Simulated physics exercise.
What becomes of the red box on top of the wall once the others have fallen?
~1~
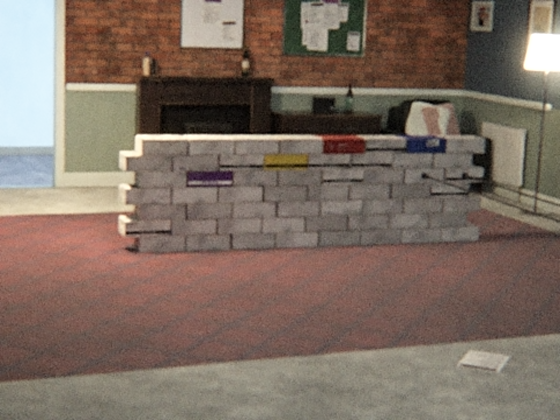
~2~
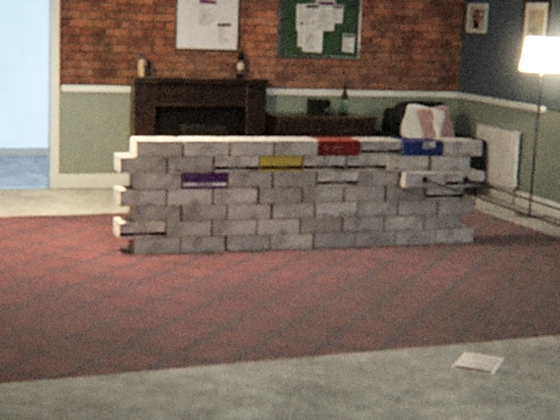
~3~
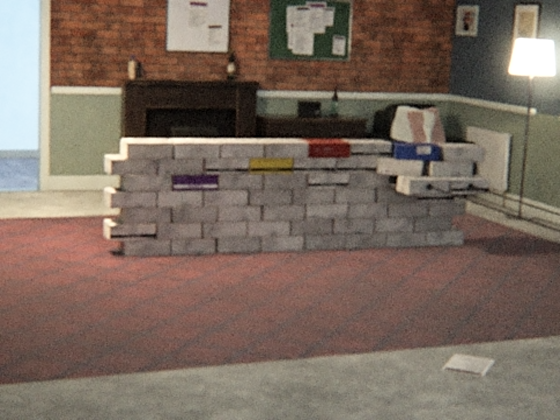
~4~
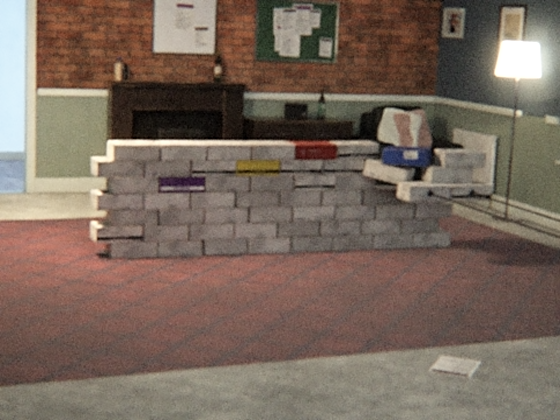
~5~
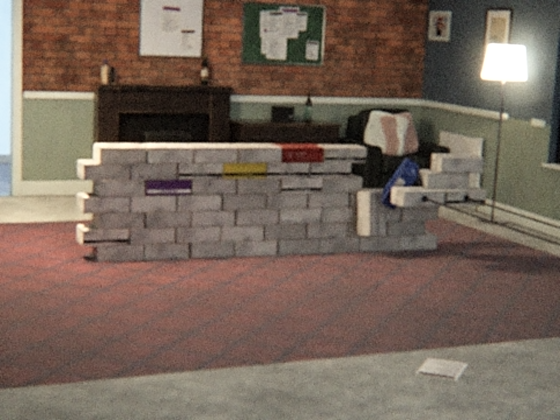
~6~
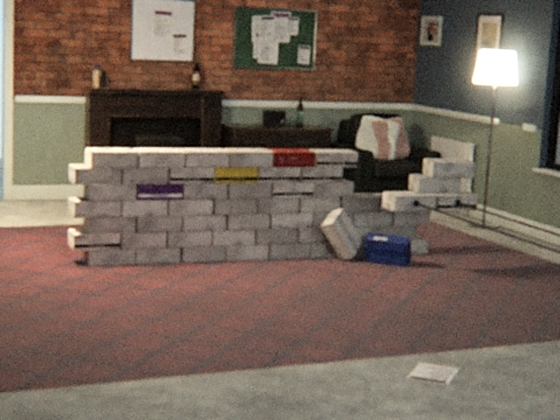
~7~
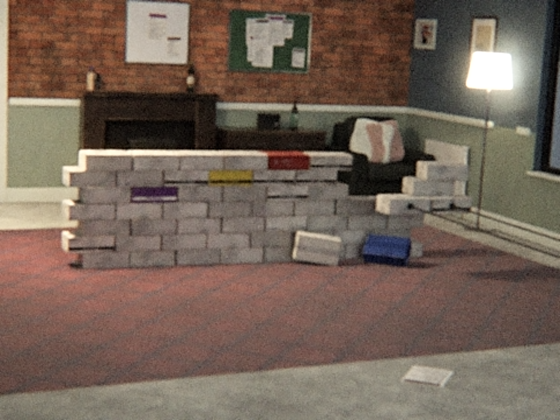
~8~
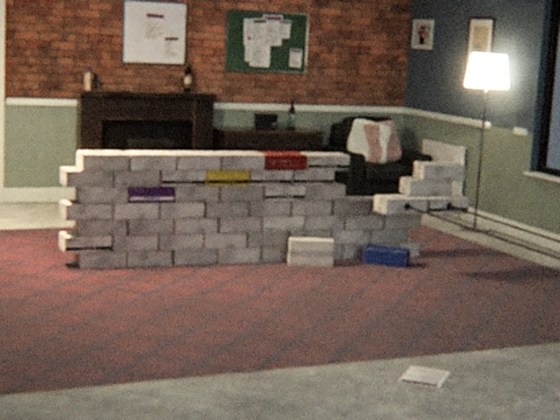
The red box stays up in its place on the top row of the wall.
